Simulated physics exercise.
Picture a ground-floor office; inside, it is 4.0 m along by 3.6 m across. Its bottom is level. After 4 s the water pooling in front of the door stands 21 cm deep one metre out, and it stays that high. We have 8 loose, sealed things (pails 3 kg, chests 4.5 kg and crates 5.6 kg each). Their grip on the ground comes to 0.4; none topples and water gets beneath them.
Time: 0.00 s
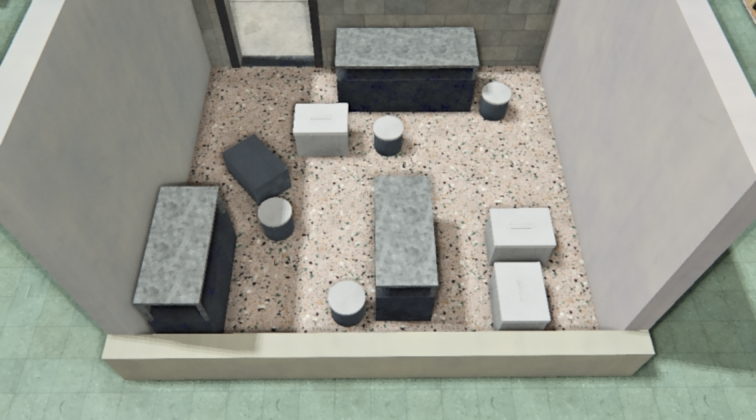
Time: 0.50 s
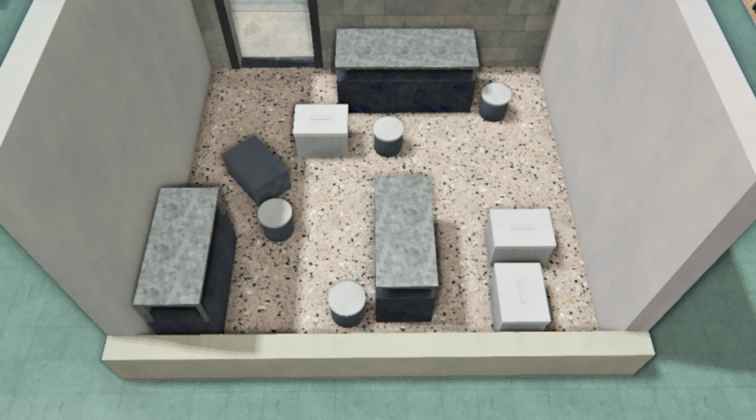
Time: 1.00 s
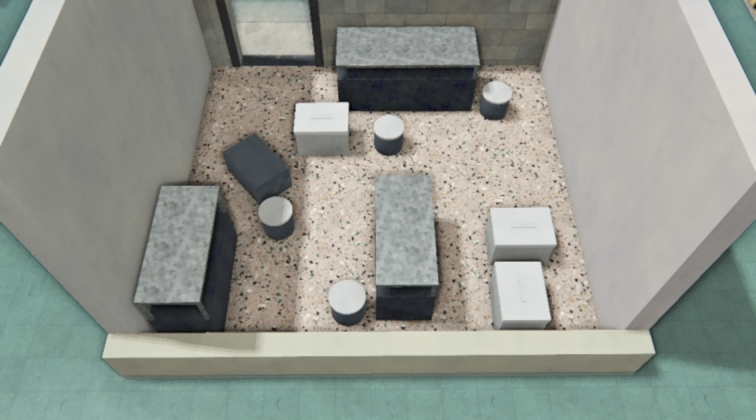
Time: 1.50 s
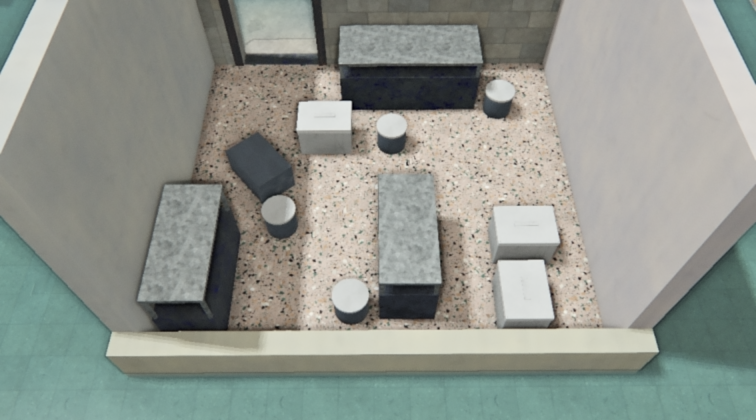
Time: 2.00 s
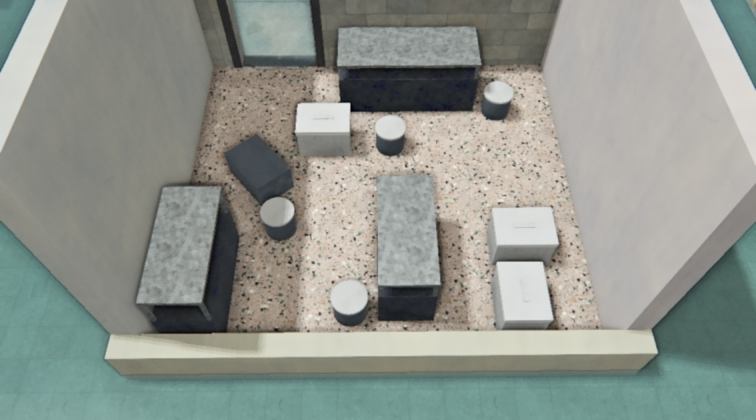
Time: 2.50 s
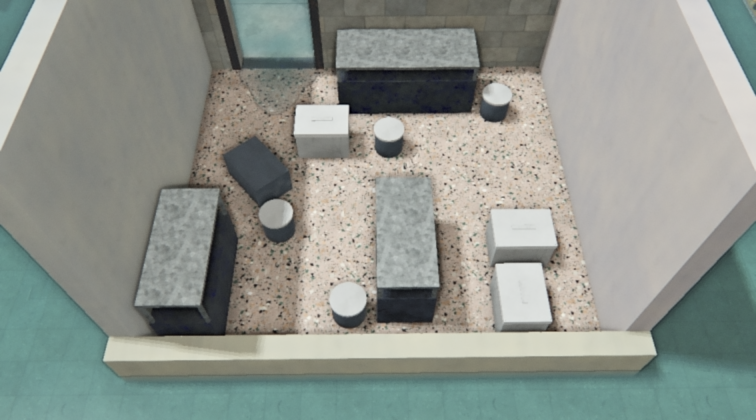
A roofless room with pale walls and a speckled pinkish floor is seen from high above its low front wall, with teal ground outside. Grey-topped counters stand at the back, left and centre among white boxes, small round pale-topped containers and a tilted dark box. The view shifts very slightly, the glass door's panel turns bluer, and a thin patch of water appears just inside while the objects stay put.
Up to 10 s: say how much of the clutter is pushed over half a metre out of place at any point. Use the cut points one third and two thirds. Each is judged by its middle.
It falls from one third to two thirds.
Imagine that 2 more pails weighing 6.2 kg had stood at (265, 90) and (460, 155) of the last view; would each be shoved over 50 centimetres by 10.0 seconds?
In turn: Past it, less.
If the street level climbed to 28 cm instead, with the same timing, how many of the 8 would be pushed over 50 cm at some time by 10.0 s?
The answer would then be 4.
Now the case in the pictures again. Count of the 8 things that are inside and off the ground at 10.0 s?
Just then, the number is 6.
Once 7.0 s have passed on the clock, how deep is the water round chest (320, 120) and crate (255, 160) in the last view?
Depth approx. 11 cm / 7 cm.
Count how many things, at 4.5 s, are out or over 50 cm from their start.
Answer: 1.
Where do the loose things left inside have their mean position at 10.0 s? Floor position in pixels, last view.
I'd put it close to (406, 235) in the last view.
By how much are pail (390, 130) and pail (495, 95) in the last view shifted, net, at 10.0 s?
Respectively 10 and 0 centimetres.
After 3.5 s 0 of 8 are over 50 cm from their spots; 0 afloat.
After 4.5 s 1 of 8 are over 50 cm from their spots; 1 afloat.
After 7.0 s 3 of 8 are over 50 cm from their spots; 4 afloat.
After 10.0 s 3 of 8 are over 50 cm from their spots, and 4 have been at some point; 6 afloat.
